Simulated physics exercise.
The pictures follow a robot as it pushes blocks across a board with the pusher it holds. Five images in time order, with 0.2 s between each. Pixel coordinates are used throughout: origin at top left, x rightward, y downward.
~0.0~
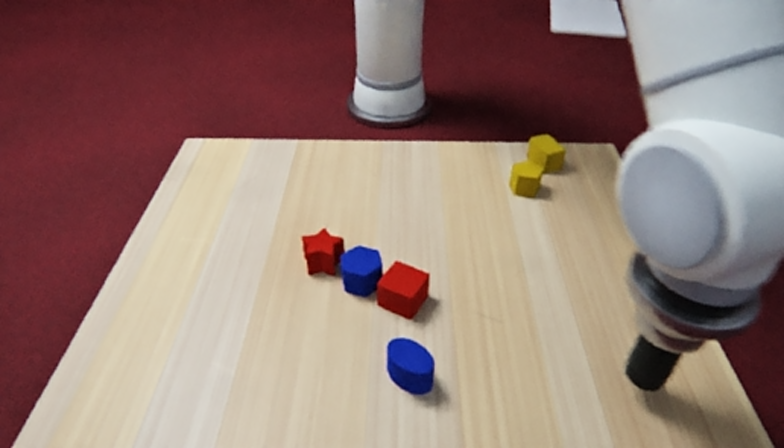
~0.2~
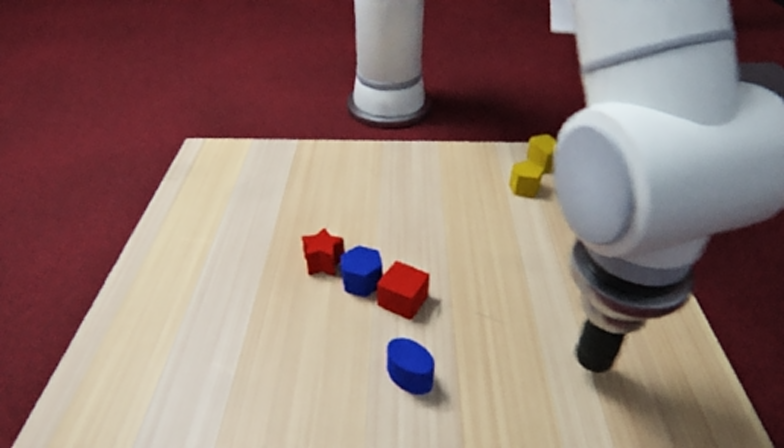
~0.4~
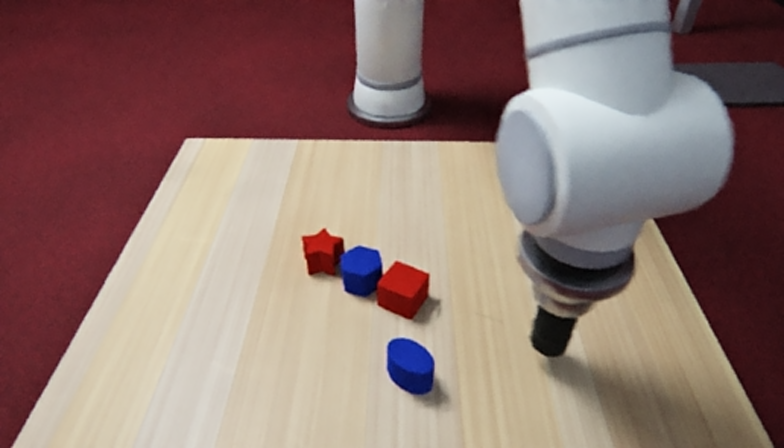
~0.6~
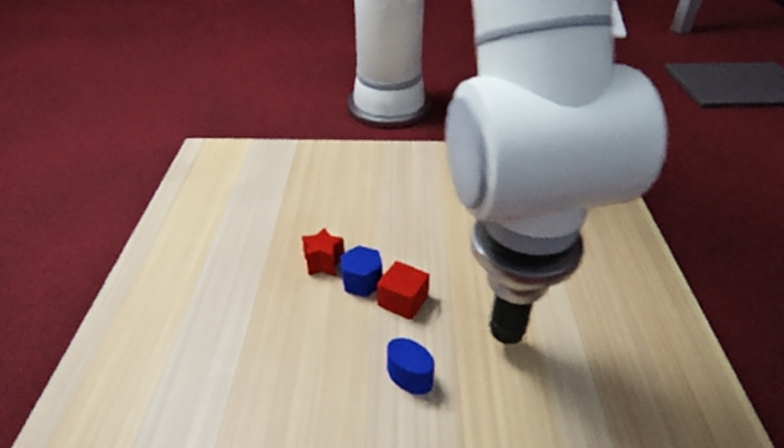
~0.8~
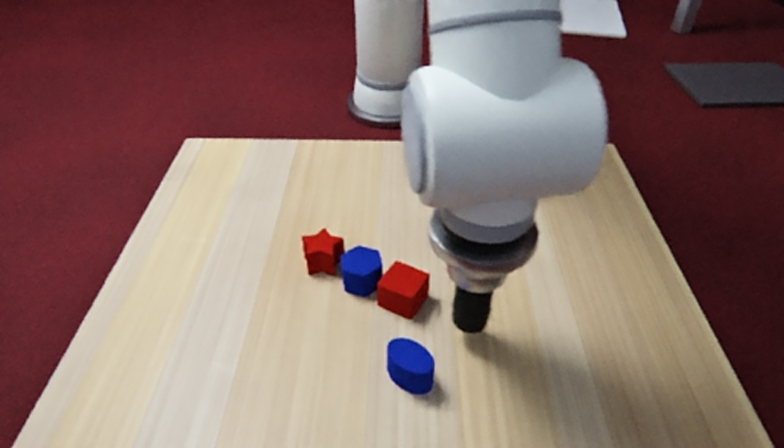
In the video, a robotic arm with a dark cylindrical tip moves left across a wooden table, passing in front of two yellow blocks and nearing a red cube, while the red and blue blocks remain still.
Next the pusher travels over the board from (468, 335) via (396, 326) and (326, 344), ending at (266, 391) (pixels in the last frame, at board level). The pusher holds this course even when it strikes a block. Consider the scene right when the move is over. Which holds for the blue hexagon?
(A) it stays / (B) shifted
B (shifted)
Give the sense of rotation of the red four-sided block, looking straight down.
It is turned clockwise.
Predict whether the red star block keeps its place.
From what I can tell, it will keep its place.
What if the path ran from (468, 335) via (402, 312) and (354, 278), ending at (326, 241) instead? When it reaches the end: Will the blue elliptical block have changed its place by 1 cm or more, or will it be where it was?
Put simply, it stays right there.
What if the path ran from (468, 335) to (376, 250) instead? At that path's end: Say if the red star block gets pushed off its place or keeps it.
The block in question is displaced by the end.
The first path, step by step. One third of the way, pusher (396, 311); blue hexagon (357, 254); red four-sided block (390, 275), turned 40° clockwise.
Two thirds of the way, pusher (323, 330); blue hexagon (356, 252); red four-sided block (387, 275), turned 50° clockwise.
At the end, pusher (262, 377); red star block in place; blue hexagon (356, 252); red four-sided block (387, 275), turned 50° clockwise; blue elliptical block in place.
